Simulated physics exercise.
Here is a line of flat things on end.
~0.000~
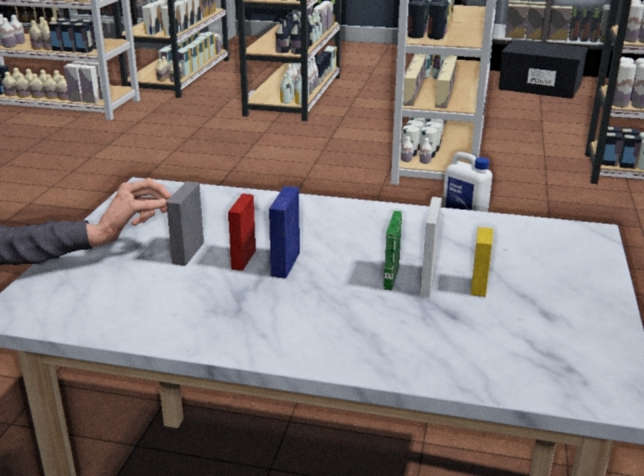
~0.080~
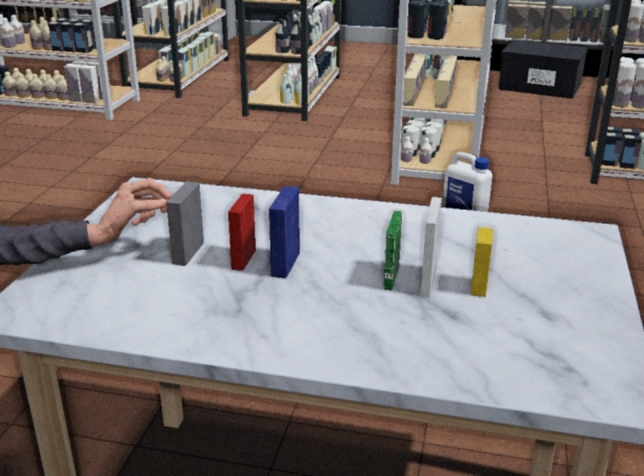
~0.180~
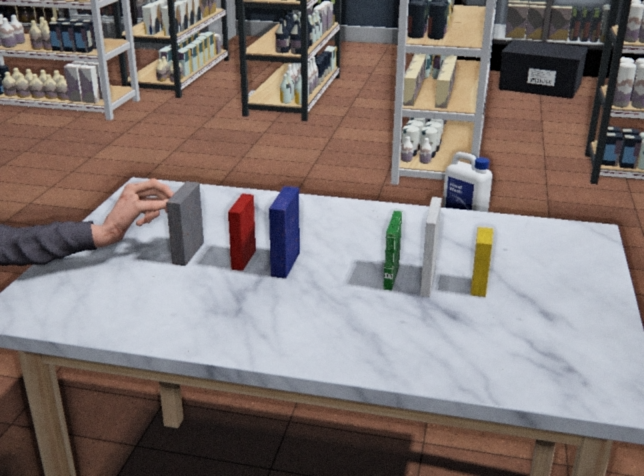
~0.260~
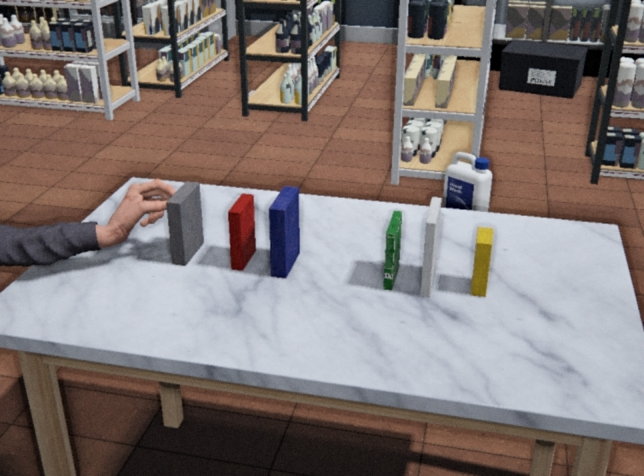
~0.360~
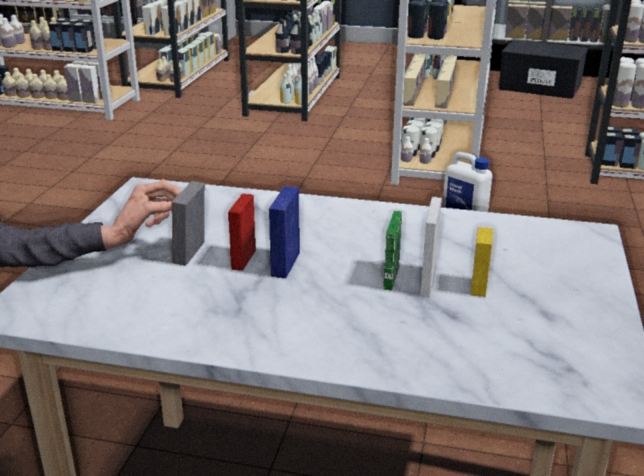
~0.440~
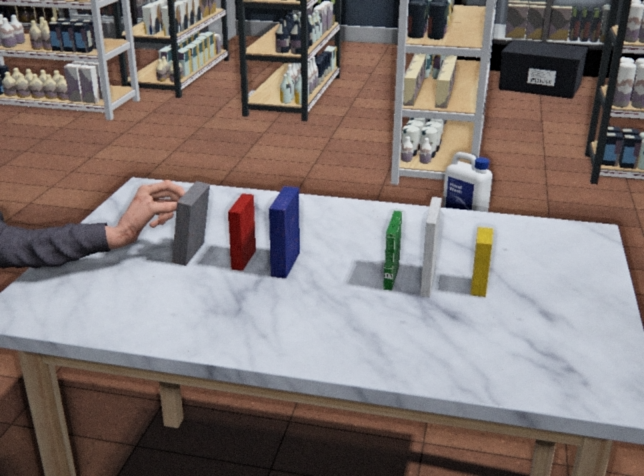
In a shop, a hand at the left of a marble-topped table pushing a grey board into a slight lean rightward.
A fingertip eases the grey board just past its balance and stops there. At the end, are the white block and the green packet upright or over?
The white block is still upright, the green packet is still upright.
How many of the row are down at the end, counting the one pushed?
3 of them.
By 0.74 s, grey board 43° over.
By 0.94 s, grey board 68° over; red block tilted by 41°; blue block tilted by 17°.
By 1.04 s, grey board 74° over; red block tilted by 60°; blue block tilted by 48°.
By 1.14 s, grey board 77° over; blue block on its side; red block tilted by 71°.
When it is over (1.9 s), lying over on the table, red block and blue block; the other 2 as before. End places, in pixels of the last picture, white block near (431, 247), green packet near (393, 250).
